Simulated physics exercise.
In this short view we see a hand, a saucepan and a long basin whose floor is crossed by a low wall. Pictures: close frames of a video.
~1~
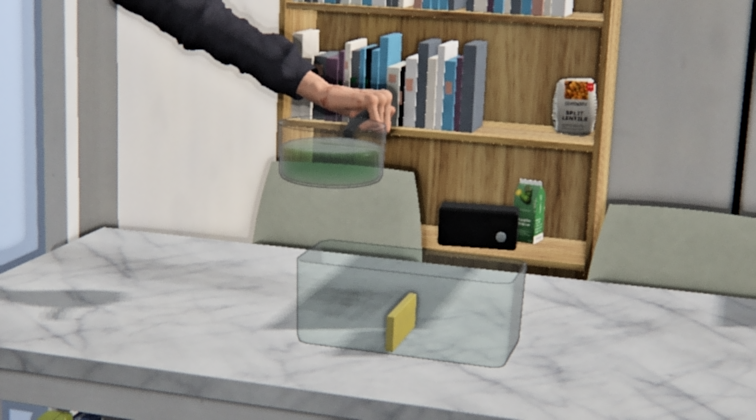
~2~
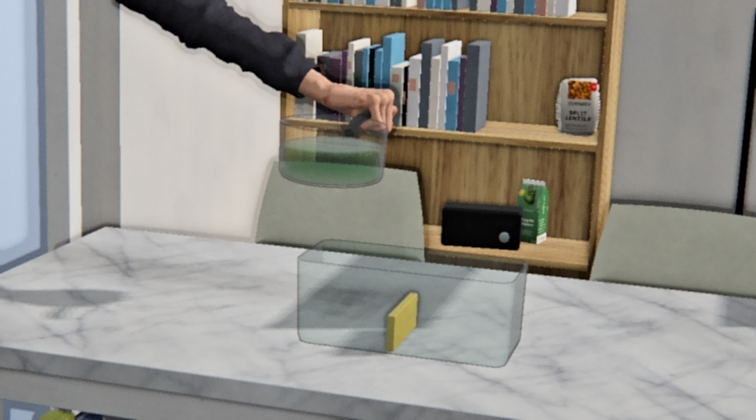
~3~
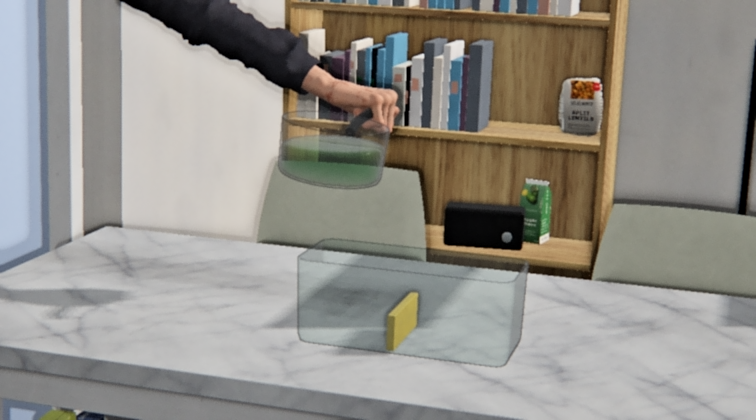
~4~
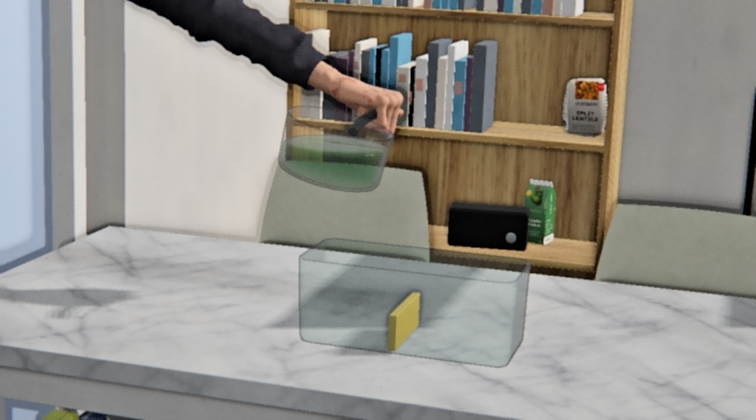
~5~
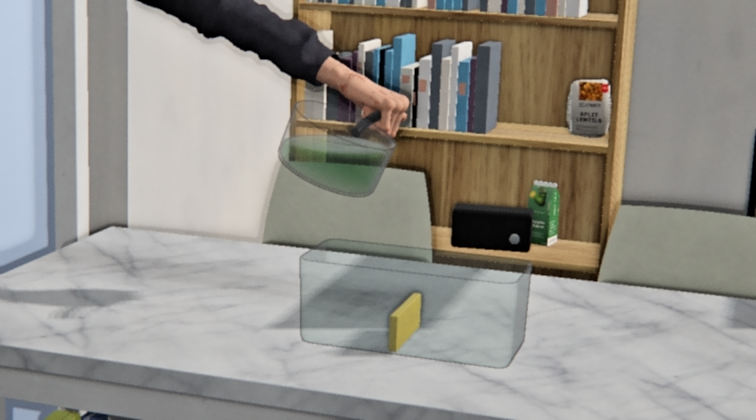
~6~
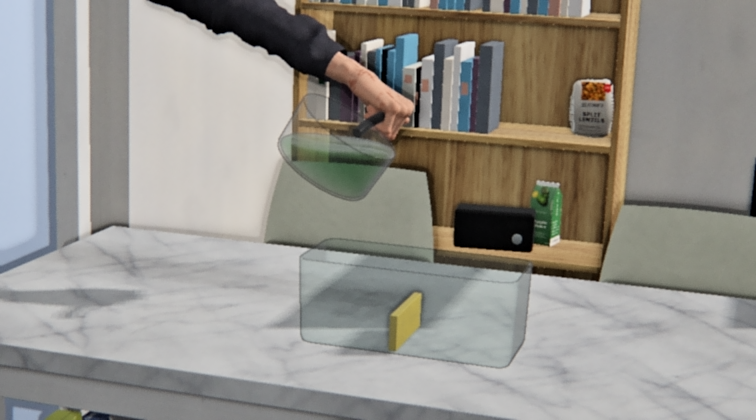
A hand at the end of a dark-sleeved arm, reaching in from the upper left, holds a see-through saucepan of green liquid above a marble-patterned table, seen from slightly above. Below it sits a long, clear basin with a low yellow wall inside, before pale chairs and a wooden bookcase. The hand tilts the saucepan, slowly then more steeply, its right side lowering, while the view shifts very slightly.
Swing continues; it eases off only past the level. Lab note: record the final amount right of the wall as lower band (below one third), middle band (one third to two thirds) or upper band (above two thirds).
Recorded: Middle band.
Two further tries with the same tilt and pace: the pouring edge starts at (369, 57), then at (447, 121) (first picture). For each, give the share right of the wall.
Around 55 percent first, around 90 percent second.
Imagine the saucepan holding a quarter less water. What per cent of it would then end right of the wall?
45 per cent.
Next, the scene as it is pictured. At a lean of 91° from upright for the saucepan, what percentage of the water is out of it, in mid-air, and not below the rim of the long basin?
It's close to 40 per cent.
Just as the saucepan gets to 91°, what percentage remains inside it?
It still holds around 35 per cent there.
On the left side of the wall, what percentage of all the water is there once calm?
Roughly 40 per cent.
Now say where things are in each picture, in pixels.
In the first picture, tilt 0°; pouring edge (384, 130); surface from (285, 142) to (382, 150); the long basin's rim runs from (309, 251) to (520, 274); the wall's top is at (402, 306).
In the second picture, tilt 1°; pouring edge (385, 130); surface from (286, 141) to (383, 150).
In the third picture, tilt 6°; pouring edge (387, 133); surface from (286, 139) to (383, 150).
In the fourth picture, tilt 12°; pouring edge (390, 140); surface from (288, 138) to (386, 151).
In the fifth picture, tilt 22°; pouring edge (392, 150); surface from (288, 138) to (390, 152).
In the sixth picture, tilt 32°; pouring edge (392, 160); surface from (286, 136) to (393, 153).
A moment on, the saucepan is tipped on its side and 33 per cent is still to pour, 1 is left of the wall and 26 right of it.
Next, the saucepan is tipped right over and 5 per cent is still to pour, 29 is left of the wall and 58 right of it.
Then the saucepan is tipped right over and 0 per cent is still to pour, 41 is left of the wall and 58 right of it.
Later the saucepan is tipped right over and 0 per cent is still to pour, 41 is left of the wall and 58 right of it.
At rest 41 per cent lies left of the wall, 58 right of it and 1 outside.
